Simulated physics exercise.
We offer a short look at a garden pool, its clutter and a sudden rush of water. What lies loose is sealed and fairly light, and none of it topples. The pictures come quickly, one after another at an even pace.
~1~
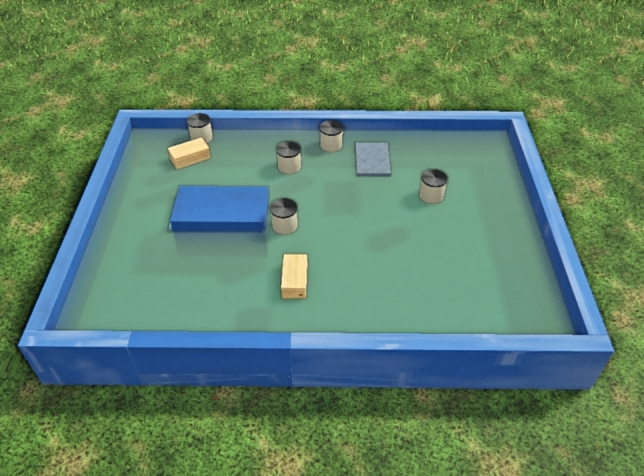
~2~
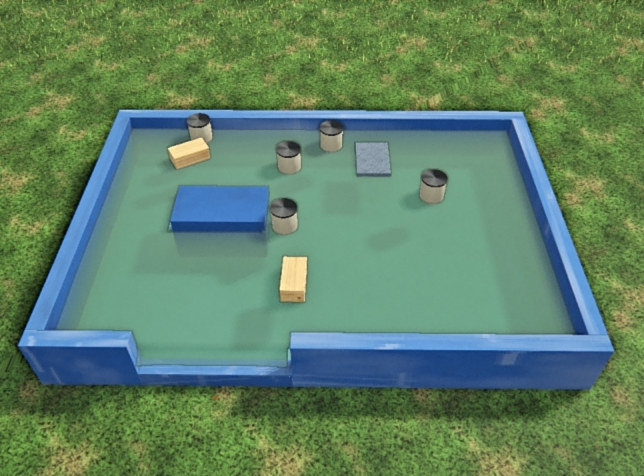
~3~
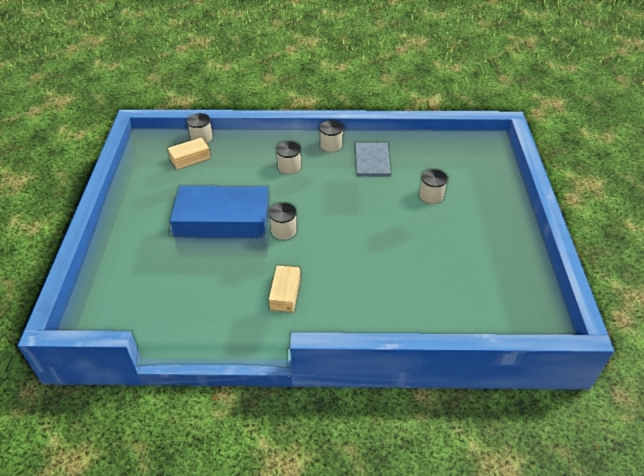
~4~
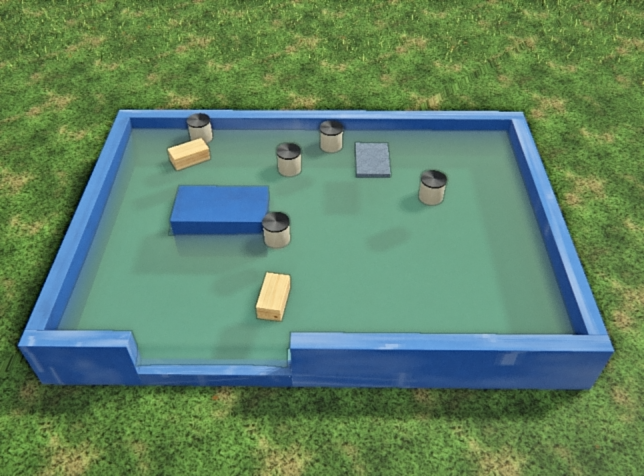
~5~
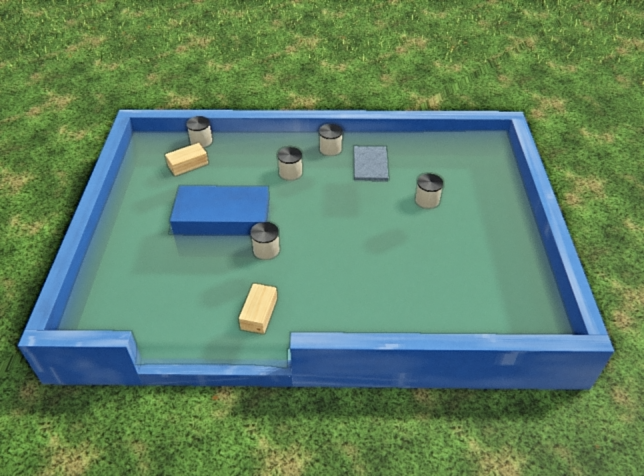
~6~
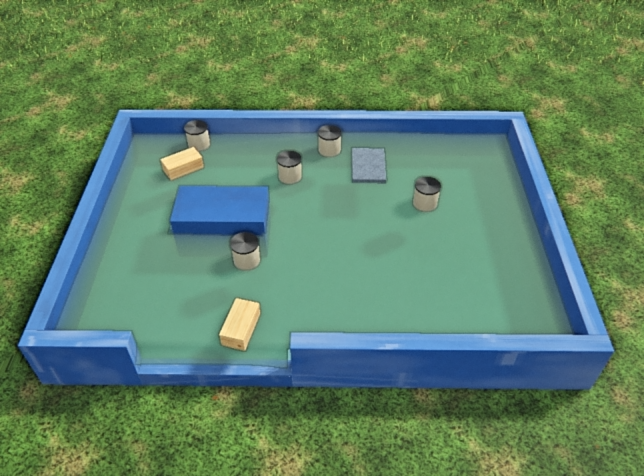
In a blue-walled garden pool on grass, part of the near wall dropped away at the left, and a floating wooden block, then a nearby pail, drifted toward the gap while other things barely shifted.
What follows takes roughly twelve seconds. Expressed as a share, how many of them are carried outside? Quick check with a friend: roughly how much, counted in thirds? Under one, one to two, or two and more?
The likely share is beneath a third.
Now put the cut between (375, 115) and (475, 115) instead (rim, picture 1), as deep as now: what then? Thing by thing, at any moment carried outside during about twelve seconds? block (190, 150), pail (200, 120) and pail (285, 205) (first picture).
First held back, then held back, then held back.
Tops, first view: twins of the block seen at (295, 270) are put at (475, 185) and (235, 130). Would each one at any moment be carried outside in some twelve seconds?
Observed in sequence: Stays put and stays put.
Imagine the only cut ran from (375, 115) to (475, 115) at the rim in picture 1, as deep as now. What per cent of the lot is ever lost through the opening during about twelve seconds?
About 50 %.
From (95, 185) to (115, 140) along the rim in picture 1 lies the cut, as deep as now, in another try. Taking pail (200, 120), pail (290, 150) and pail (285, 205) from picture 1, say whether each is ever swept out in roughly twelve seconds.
Lost, lost, retained.
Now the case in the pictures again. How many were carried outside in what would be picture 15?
That makes 1.
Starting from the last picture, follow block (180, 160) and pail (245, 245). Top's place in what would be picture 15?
Estimate - first: (160, 173), second: (203, 261).
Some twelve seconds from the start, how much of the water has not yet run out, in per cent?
Close to 62 percent of it stays.
A moment on, 1 of 8 are out; 7 afloat.
Next, 1 of 8 are out; 7 afloat.
Later, 1 of 8 are out; 7 afloat.
In the end, 1 of 8 are out; 7 afloat.
